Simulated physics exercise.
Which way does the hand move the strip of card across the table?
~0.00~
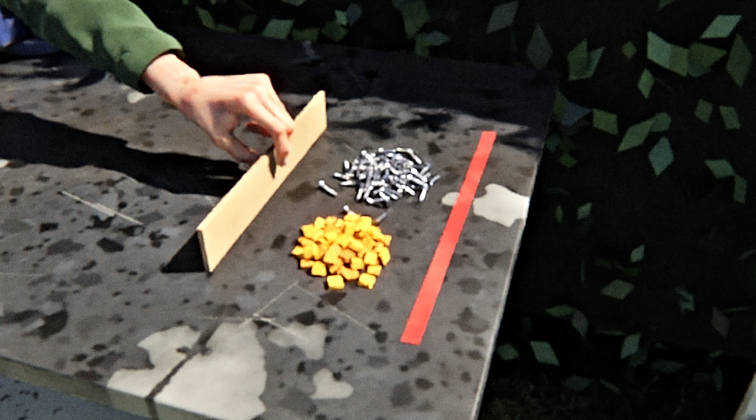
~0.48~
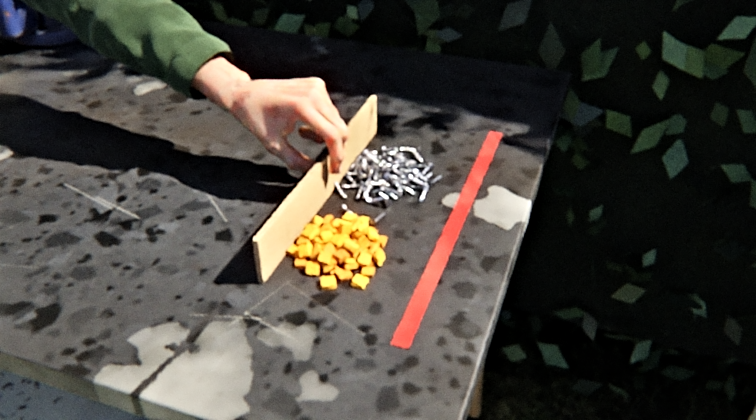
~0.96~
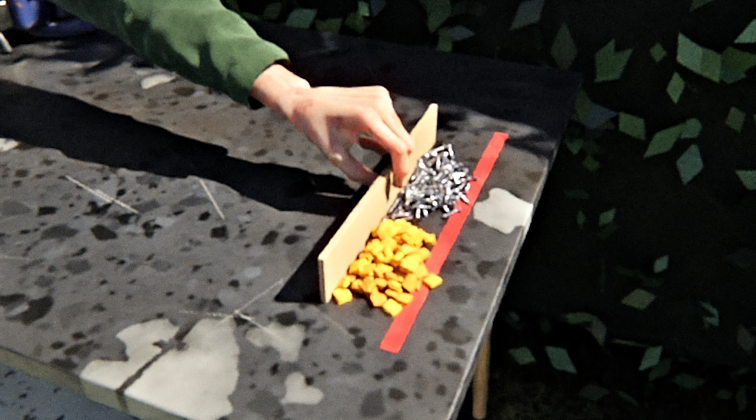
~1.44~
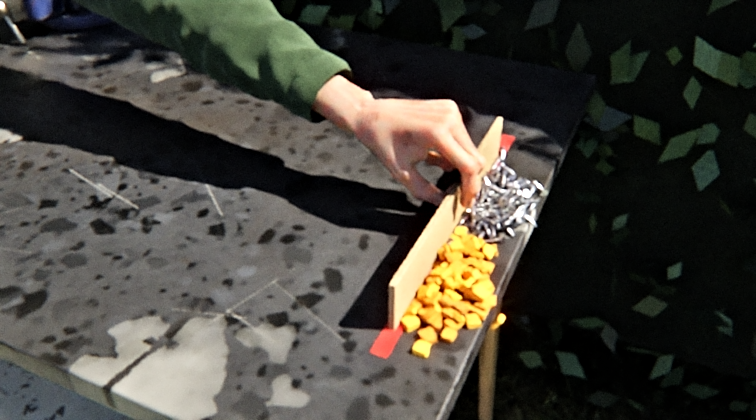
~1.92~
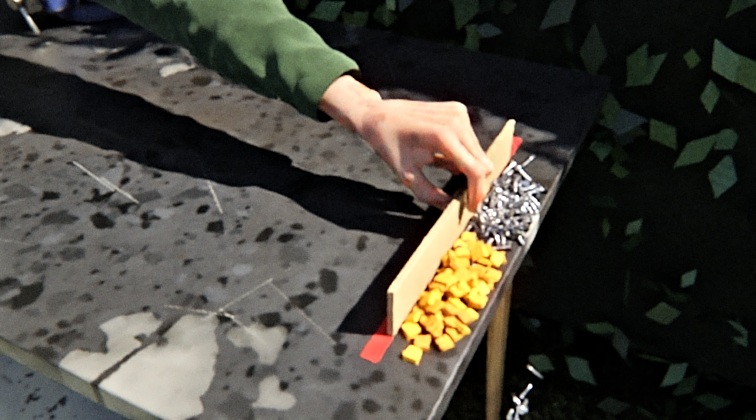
The hand moves the card to the right, pushing it toward the red tape.
